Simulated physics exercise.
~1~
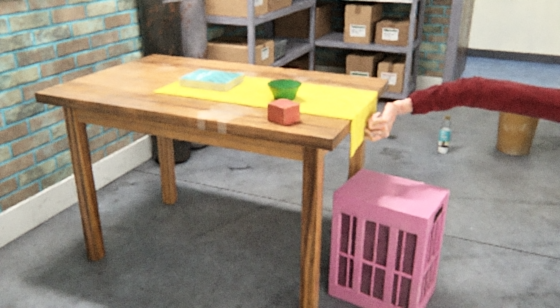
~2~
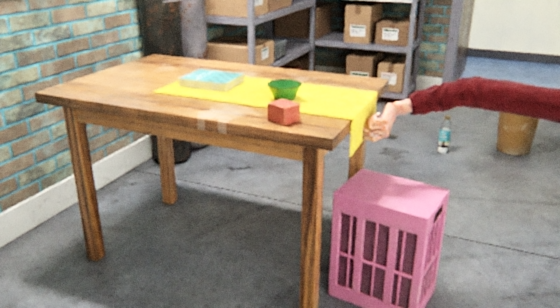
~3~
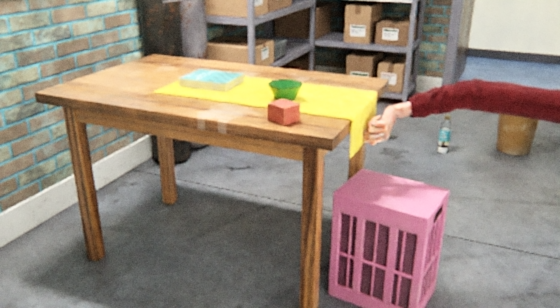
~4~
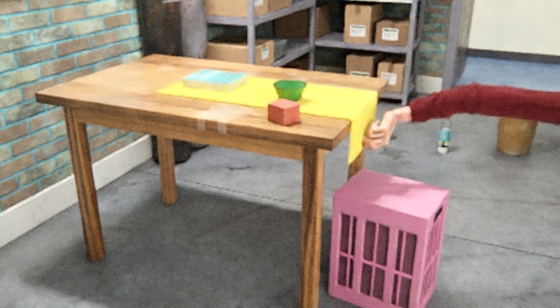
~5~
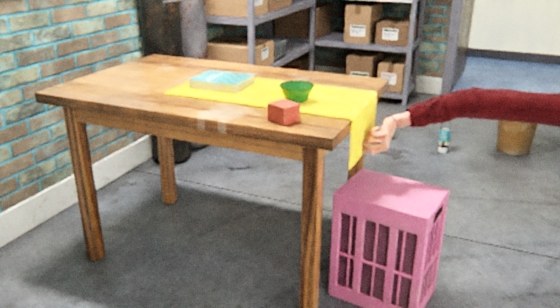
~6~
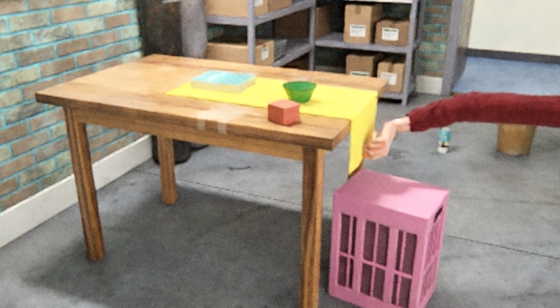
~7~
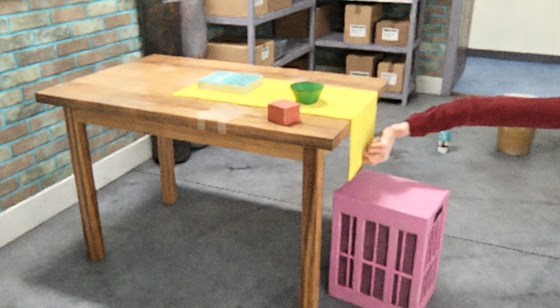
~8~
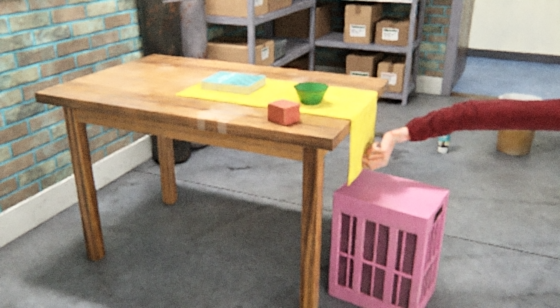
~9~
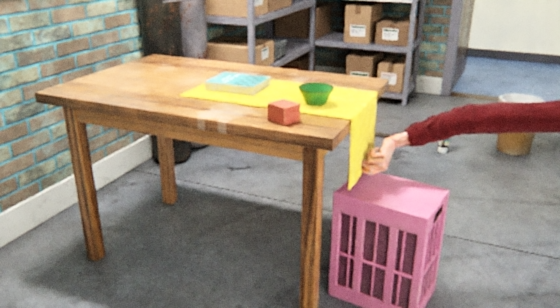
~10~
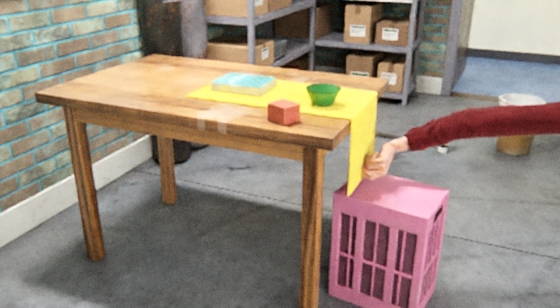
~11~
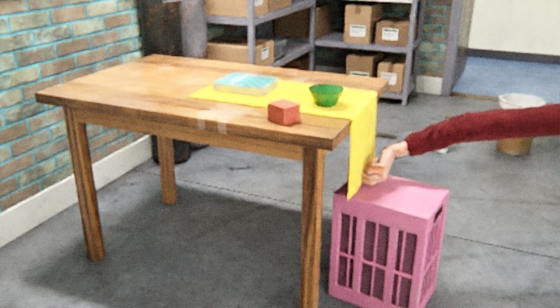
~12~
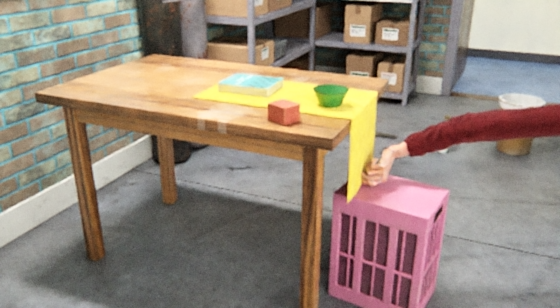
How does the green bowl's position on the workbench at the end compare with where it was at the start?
The green bowl starts just behind the red block and ends a little farther right, closer to the right edge but still on the workbench.
We see a hand in a red sleeve gently pull a yellow tablecloth down over a workbench's right edge, carrying a green bowl and a turquoise book rightward while a red block stays put, until the hem rests on a pink crate with the bowl still on the table.
